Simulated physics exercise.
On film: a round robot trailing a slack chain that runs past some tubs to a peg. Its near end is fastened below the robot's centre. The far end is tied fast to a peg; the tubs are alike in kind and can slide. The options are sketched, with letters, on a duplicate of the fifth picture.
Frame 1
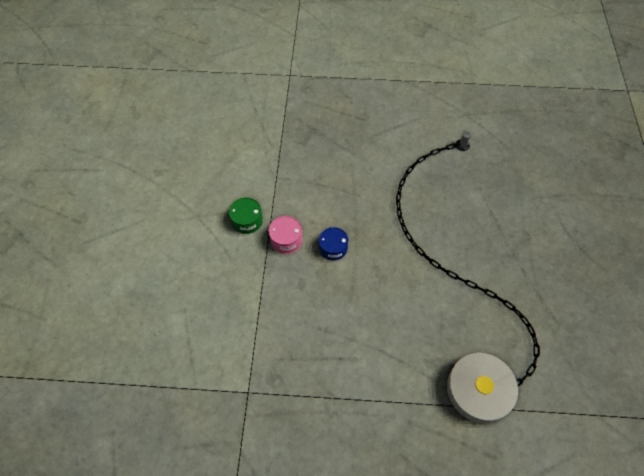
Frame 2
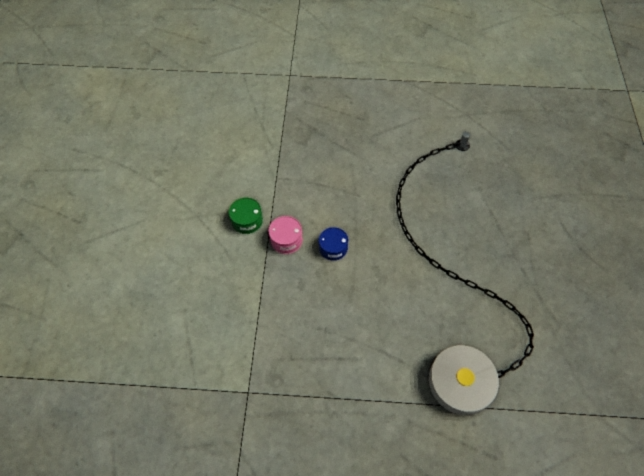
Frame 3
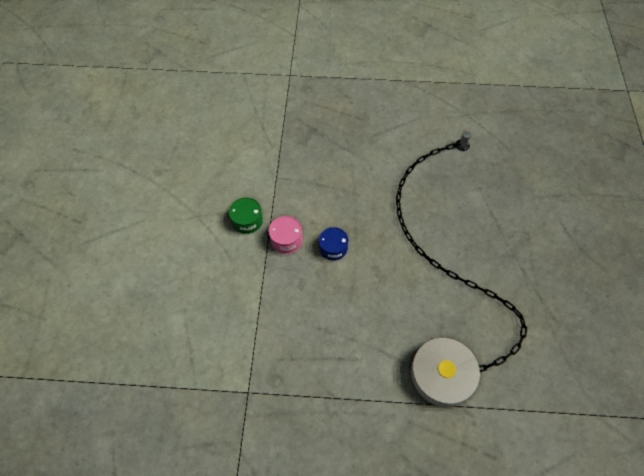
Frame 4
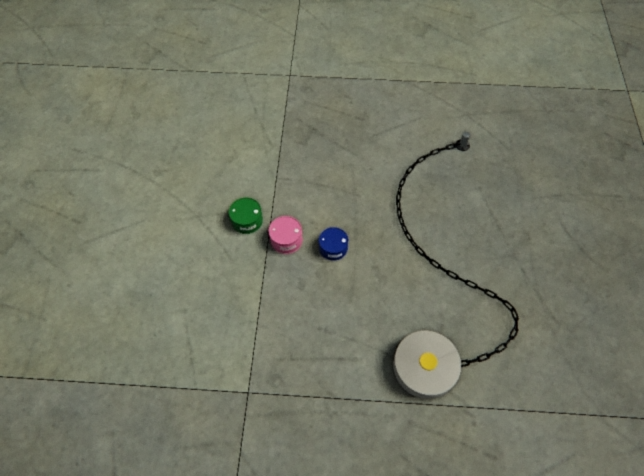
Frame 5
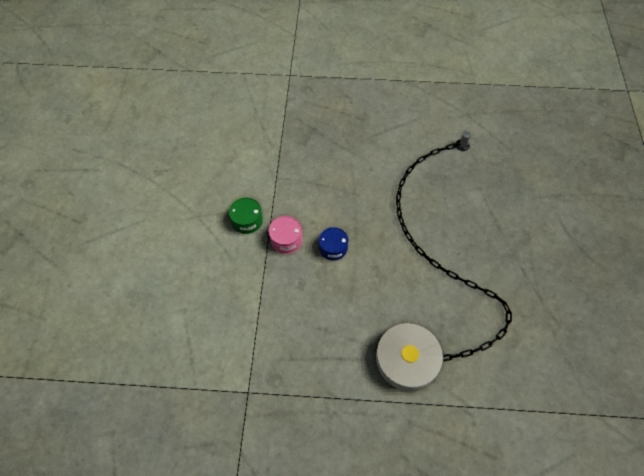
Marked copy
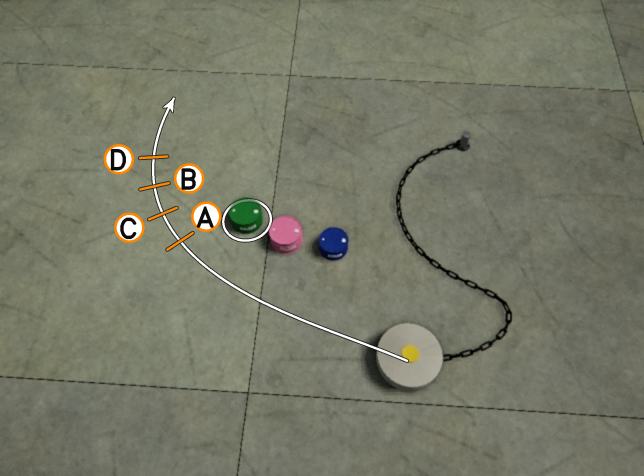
A round, pale grey robot with a yellow dot on top sits at the lower right of a worn, grey-green tiled floor, seen from above at an angle. A dark chain curves from it up to a small peg at the upper right, while green, pink and blue tubs sit near the centre. The robot slides steadily left and slightly upward, drawing the chain's lower bend along, while the tubs and camera stay still.
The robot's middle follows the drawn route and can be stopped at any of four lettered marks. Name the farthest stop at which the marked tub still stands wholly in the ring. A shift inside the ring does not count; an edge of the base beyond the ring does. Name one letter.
B.
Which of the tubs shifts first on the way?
The blue tub.
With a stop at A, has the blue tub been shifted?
No.
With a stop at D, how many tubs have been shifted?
By then, three.
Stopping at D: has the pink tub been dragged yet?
By then, yes.
On the marked copy, A at (180, 241); B at (154, 186); C at (163, 214); D at (154, 157); the ring at (247, 220); the route from (407, 361) via (191, 253) to (174, 99).
Taking B. A third of the way, robot (289, 311); green tub (246, 216).
Two thirds of the way, robot (191, 250); green tub (246, 216).
When it is over, robot (152, 181); pink tub (286, 229); blue tub (320, 222); green tub (246, 216); the green tub is still in its ring.
As for the rest, A is safe but short; C is safe but short; D drags the ringed tub to (253, 199).
